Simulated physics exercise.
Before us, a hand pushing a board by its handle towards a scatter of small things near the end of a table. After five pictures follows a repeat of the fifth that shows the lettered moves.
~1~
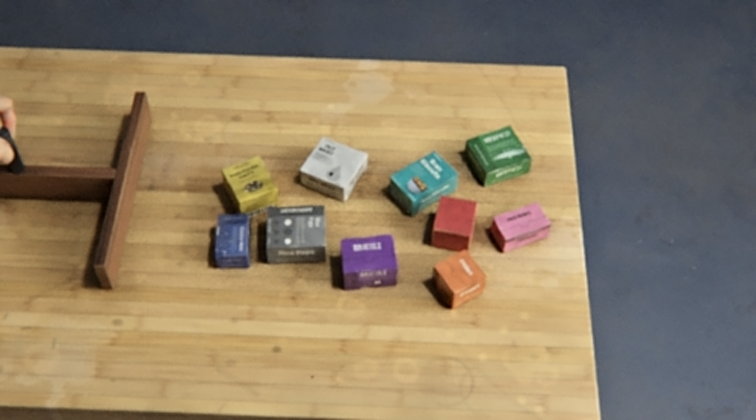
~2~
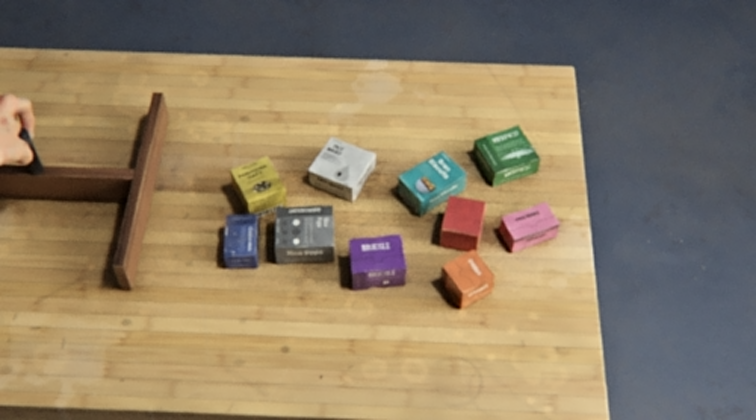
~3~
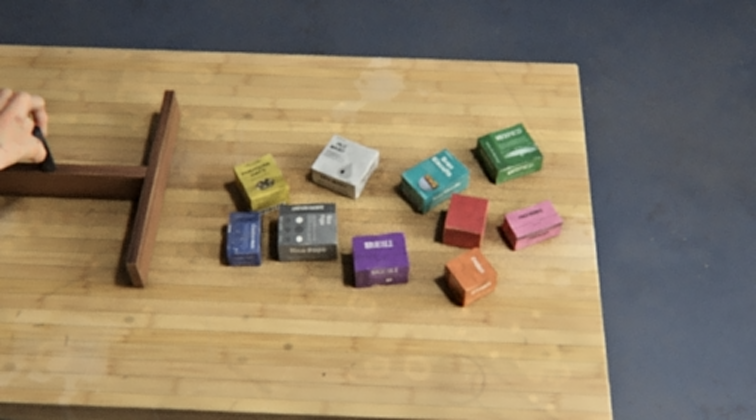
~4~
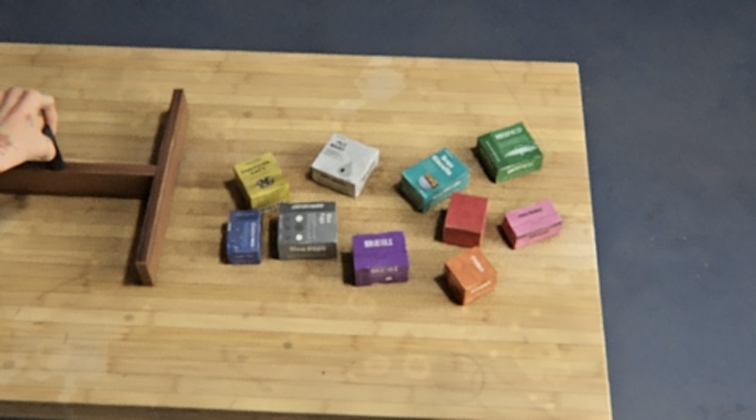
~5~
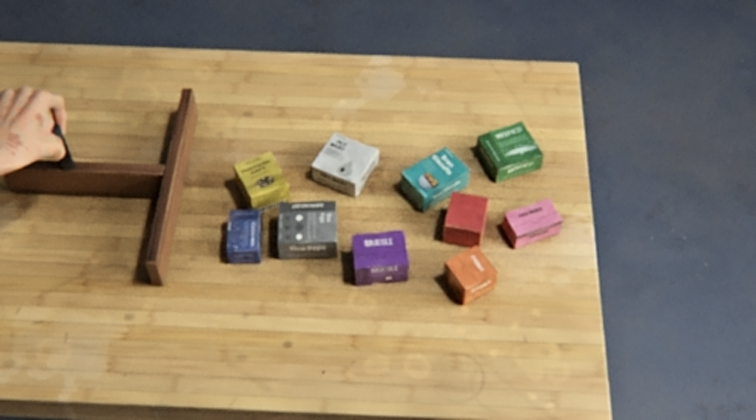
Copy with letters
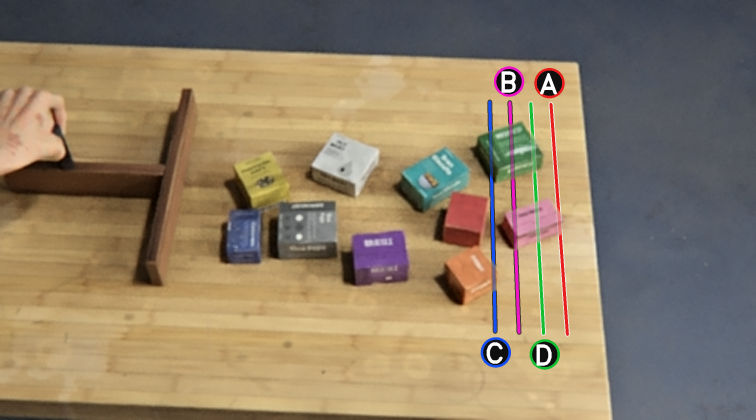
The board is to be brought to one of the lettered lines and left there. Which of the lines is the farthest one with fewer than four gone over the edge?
It should halt at B.
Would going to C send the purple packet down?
No.
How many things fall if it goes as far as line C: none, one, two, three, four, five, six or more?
By then, two.
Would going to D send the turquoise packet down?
By then, yes.
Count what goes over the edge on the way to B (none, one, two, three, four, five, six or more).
By then, two.
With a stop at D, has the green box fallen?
By then, yes.
On the marked copy, A at (559, 210); B at (514, 208); C at (492, 207); D at (537, 209).
Taking B. A third of the way, board (293, 174); purple packet (411, 266); white box (356, 158).
Two thirds of the way, board (415, 179); pink box (578, 229); red block (529, 221).
When it is over, board (513, 183); red block over the edge; pink box over the edge; two fallen.
As for the rest, A drops five; C is within the limit but short; D drops five.
